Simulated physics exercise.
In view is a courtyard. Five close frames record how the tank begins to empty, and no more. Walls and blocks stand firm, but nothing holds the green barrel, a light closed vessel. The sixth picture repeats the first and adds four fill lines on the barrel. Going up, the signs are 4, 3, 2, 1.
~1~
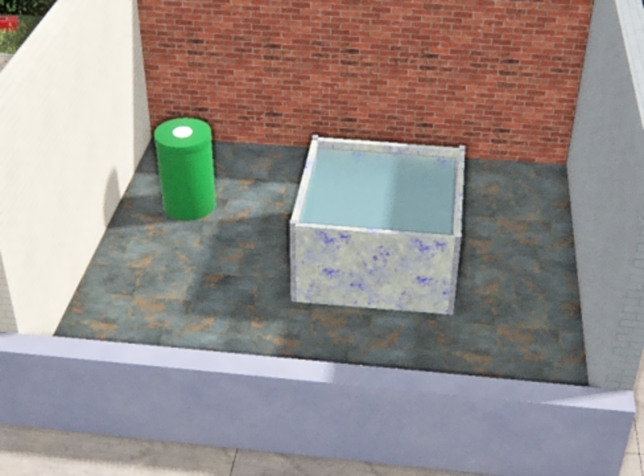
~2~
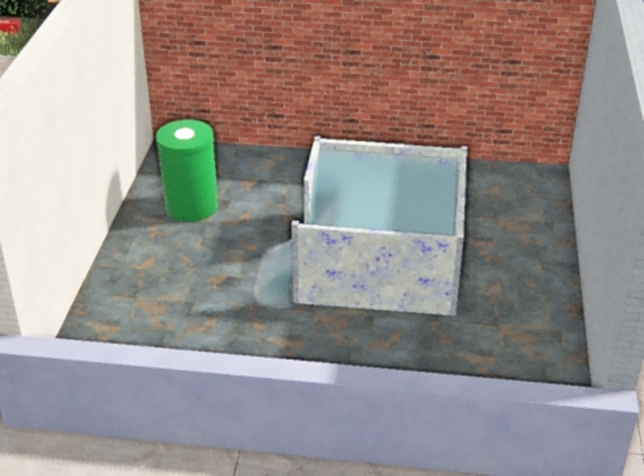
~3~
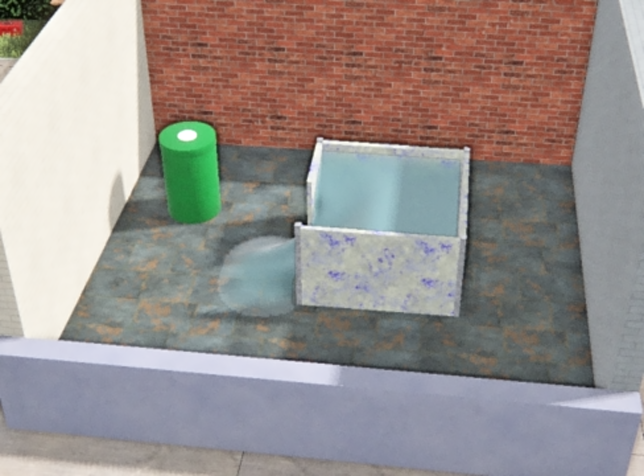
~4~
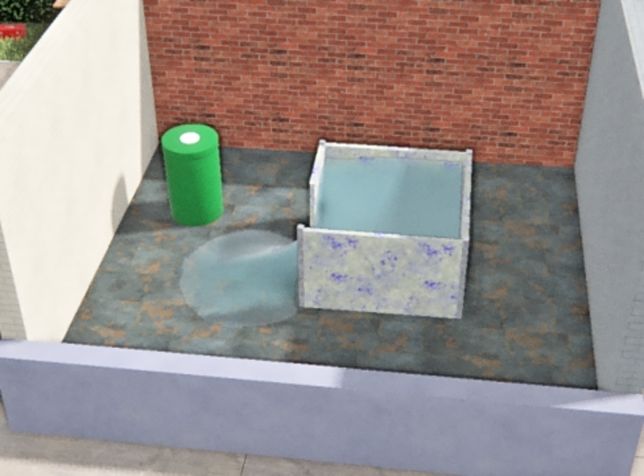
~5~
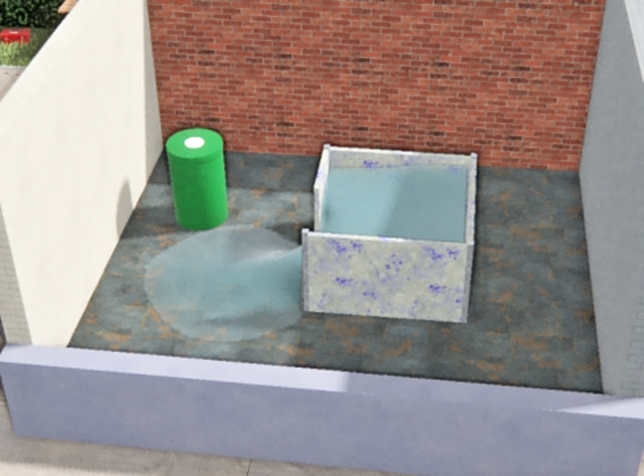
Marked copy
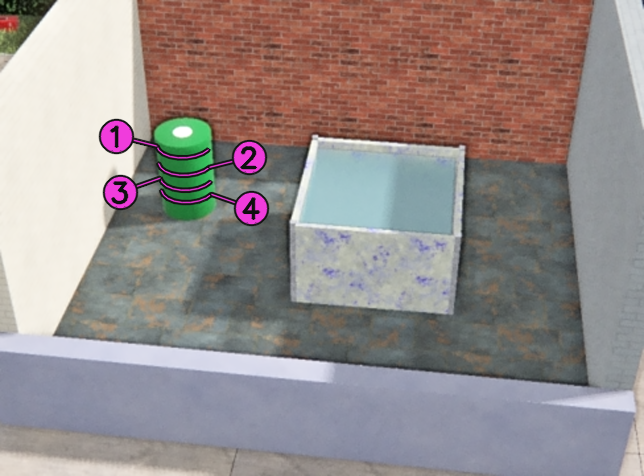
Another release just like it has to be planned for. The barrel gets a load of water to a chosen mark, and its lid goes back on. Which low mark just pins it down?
The limit is 4.
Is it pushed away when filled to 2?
No.
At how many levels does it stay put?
All of the four.
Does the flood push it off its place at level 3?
No, that is safe.
On the marked copy, 1 at (178, 157); 2 at (179, 175); 3 at (181, 190); 4 at (182, 202); from the bottom up 4, 3, 2, 1.
For level 1, it does not move.
For level 2, it does not move.
For level 3, it does not move.
For level 4, it does not move.
